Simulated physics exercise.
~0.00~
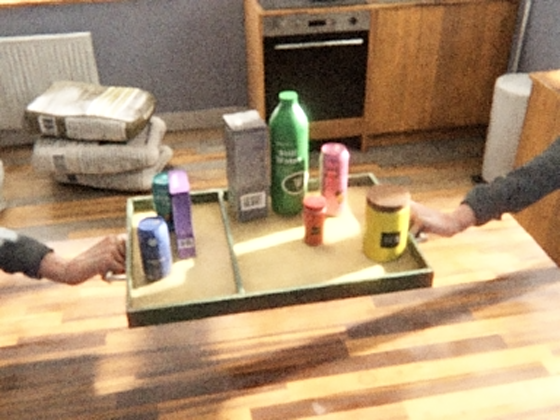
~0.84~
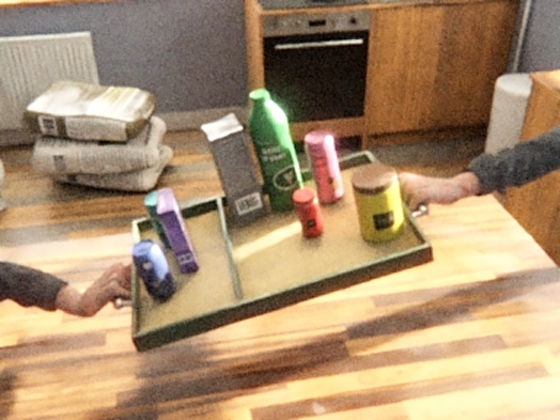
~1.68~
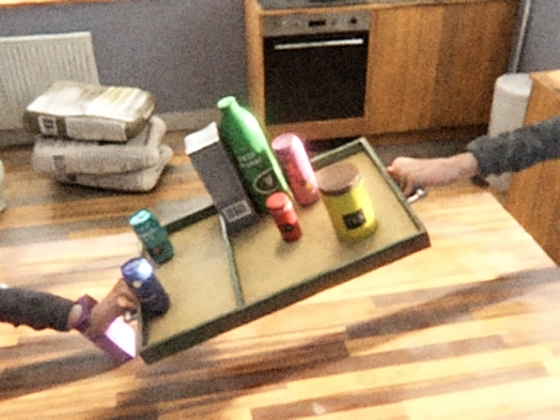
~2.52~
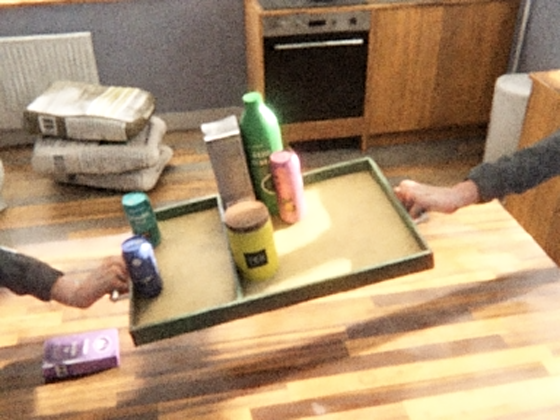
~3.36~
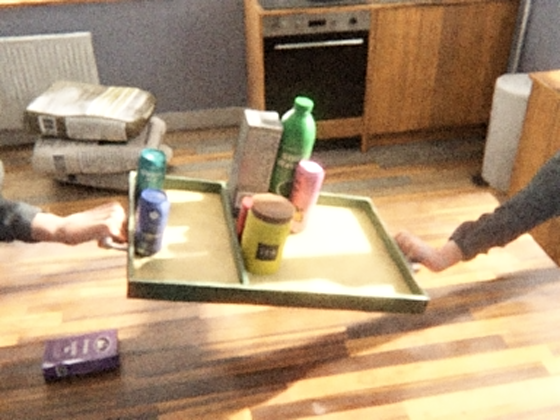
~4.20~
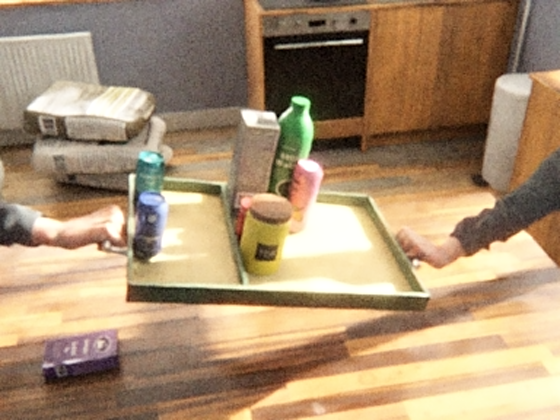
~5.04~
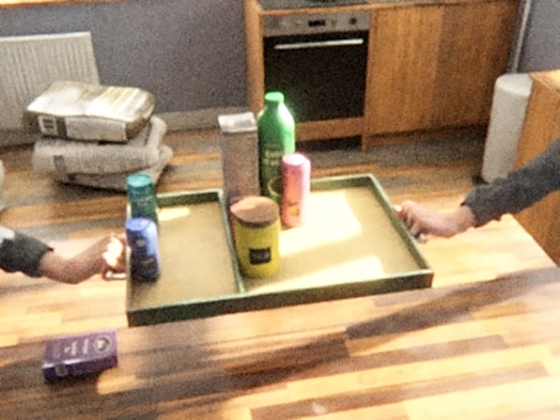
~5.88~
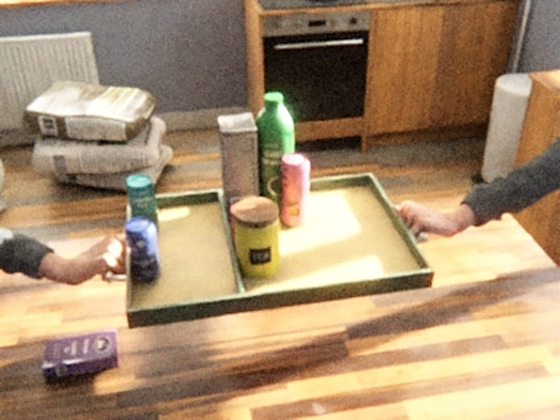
In a kitchen, two hands tilt a tray left, dropping a purple packet, then level it.
